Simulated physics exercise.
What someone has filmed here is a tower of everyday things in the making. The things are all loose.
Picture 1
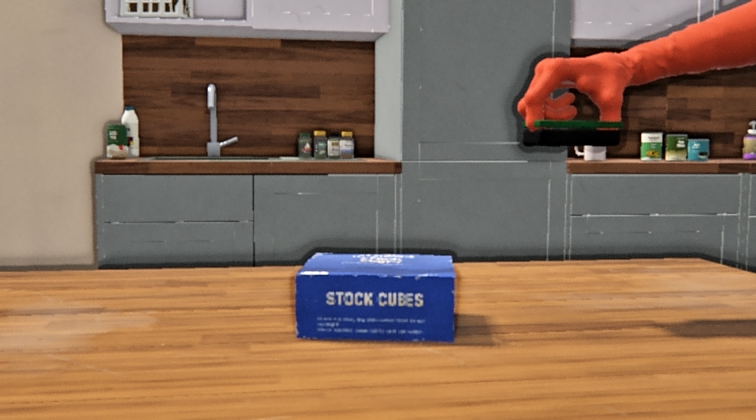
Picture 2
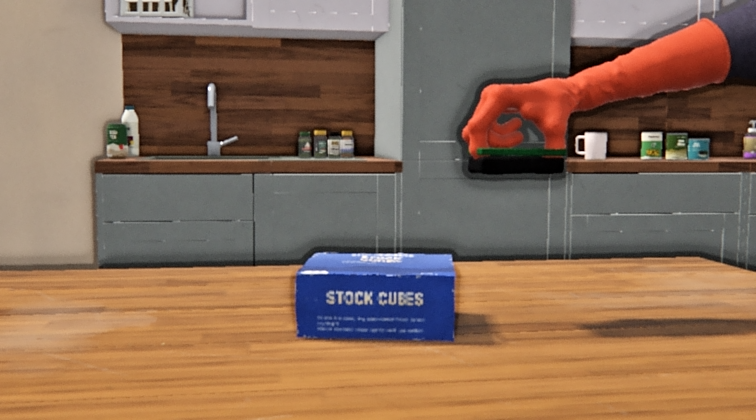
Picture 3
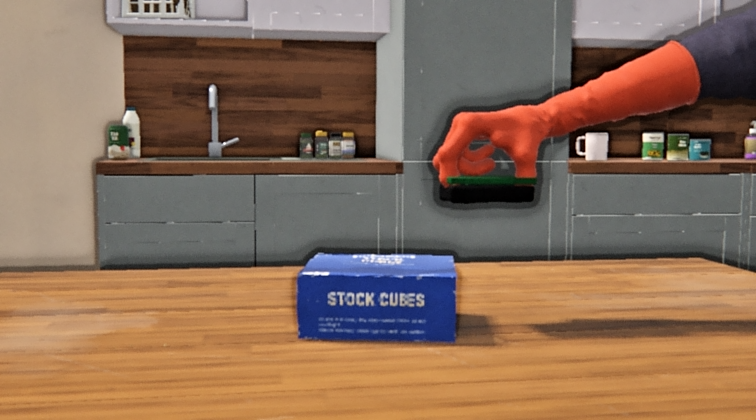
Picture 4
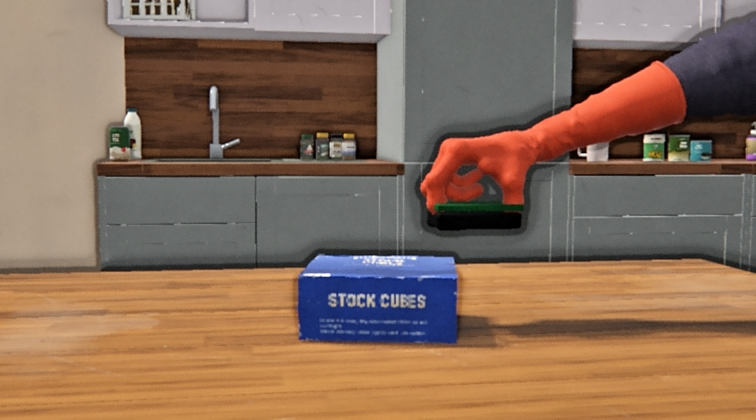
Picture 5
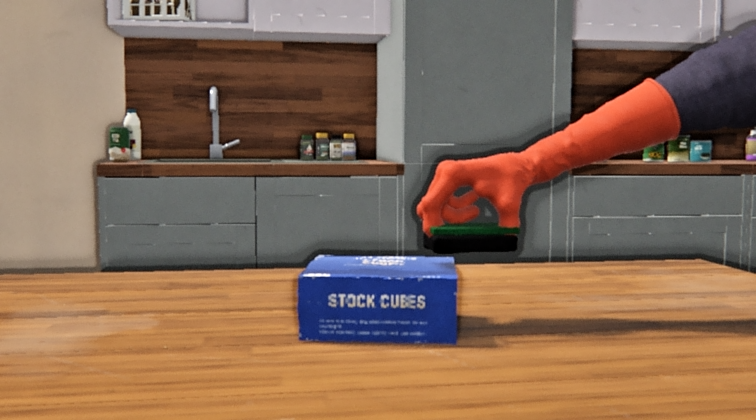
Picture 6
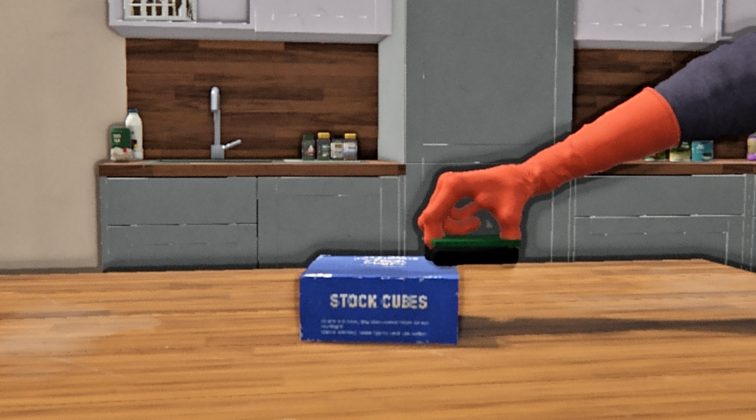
Orange-gloved hand moving a black and green sponge left and down, setting it on a blue stock cubes box, still holding it.
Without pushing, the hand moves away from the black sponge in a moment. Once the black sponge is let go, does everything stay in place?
No, the pile falls.
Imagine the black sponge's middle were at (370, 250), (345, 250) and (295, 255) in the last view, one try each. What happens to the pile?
Stays standing, stays standing, topples over.
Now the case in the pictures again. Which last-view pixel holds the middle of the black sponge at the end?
I'd say around (540, 301) in the last view.
Then, 0.40 s later than the last frame, black sponge now fallen.
Then, 0.70 s later than the last frame, things are still on the move.
When it is over, fallen, black sponge; blue box as before. End places, in pixels of the last picture, black sponge near (541, 301). The pile loses its balance.
